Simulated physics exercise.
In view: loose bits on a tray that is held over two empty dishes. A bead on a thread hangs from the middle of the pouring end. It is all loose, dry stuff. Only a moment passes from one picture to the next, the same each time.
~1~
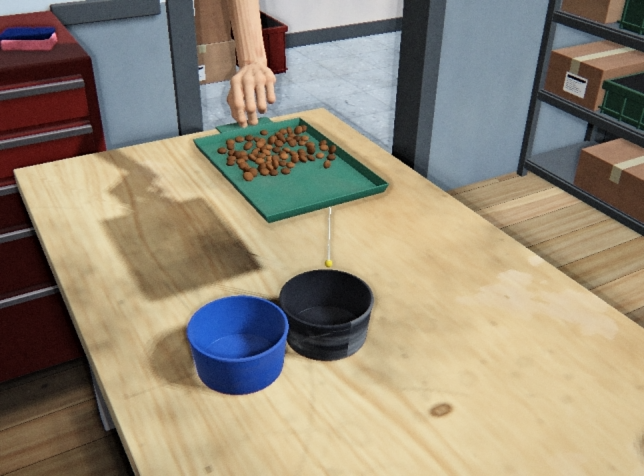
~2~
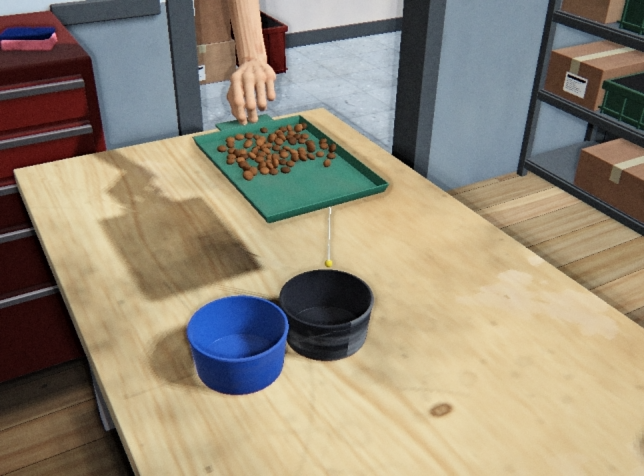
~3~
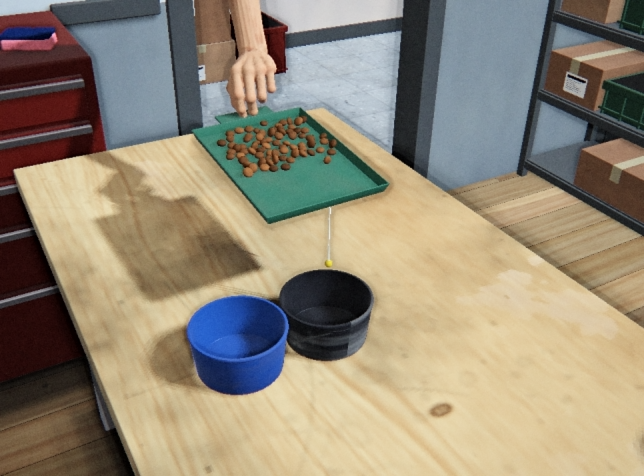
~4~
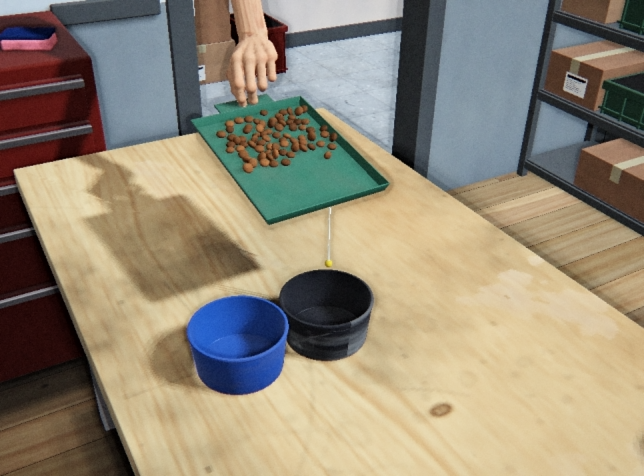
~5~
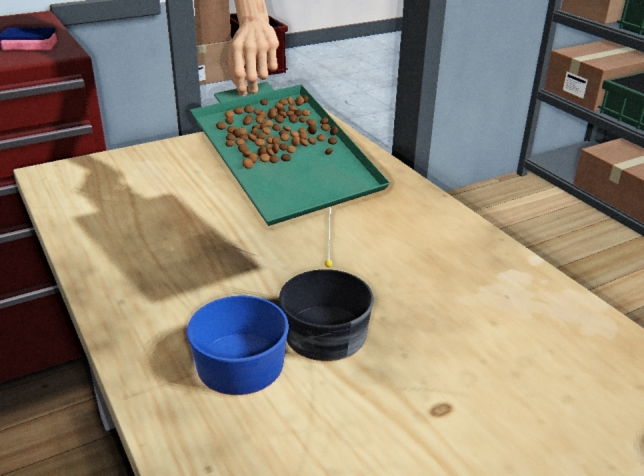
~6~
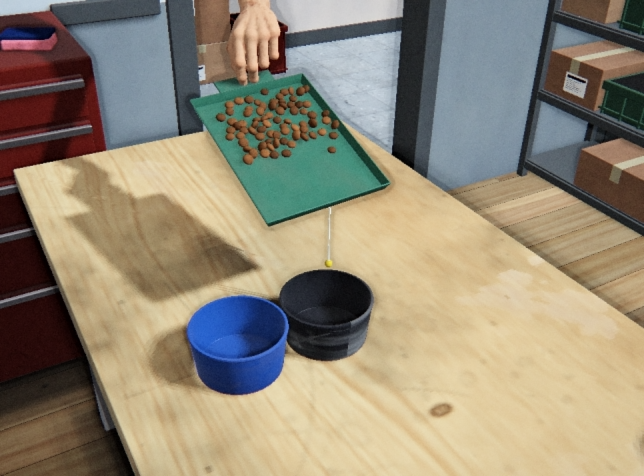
A hand gradually raises the back of a green tray of brown bits above two dishes.
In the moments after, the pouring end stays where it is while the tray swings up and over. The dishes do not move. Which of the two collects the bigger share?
It favours the right-hand dish.
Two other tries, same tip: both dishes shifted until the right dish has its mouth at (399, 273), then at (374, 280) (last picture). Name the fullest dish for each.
At the first place the left dish, at the second left.
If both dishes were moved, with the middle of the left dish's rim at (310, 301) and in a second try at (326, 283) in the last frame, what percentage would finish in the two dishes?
Near 90 % and 50 %.
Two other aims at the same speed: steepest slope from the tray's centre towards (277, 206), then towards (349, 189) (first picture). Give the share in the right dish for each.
In turn 20 and 0 in a hundred.
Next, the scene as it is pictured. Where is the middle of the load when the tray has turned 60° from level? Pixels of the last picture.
At about (305, 210).
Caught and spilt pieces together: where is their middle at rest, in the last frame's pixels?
Roughly at (317, 332).
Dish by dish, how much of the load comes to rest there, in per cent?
For the left dish some 10 %, for the right dish some 60 %.
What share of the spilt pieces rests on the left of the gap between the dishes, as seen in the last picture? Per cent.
About 30 per cent.
Just after the last frame, tray tipped steeply; the larger part on the tray; roughly a quarter in the air.
A moment on, tray tipped right over; about a tenth on the tray; about a tenth in the left dish; roughly half in the right dish; about a tenth outside both; about a tenth in the air.
Further on, tray tipped past a quarter turn; about a tenth in the left dish; roughly two thirds in the right dish; roughly a quarter outside both.
When it is over, tray tipped past a quarter turn; about a tenth in the left dish; roughly two thirds in the right dish; roughly a quarter outside both.
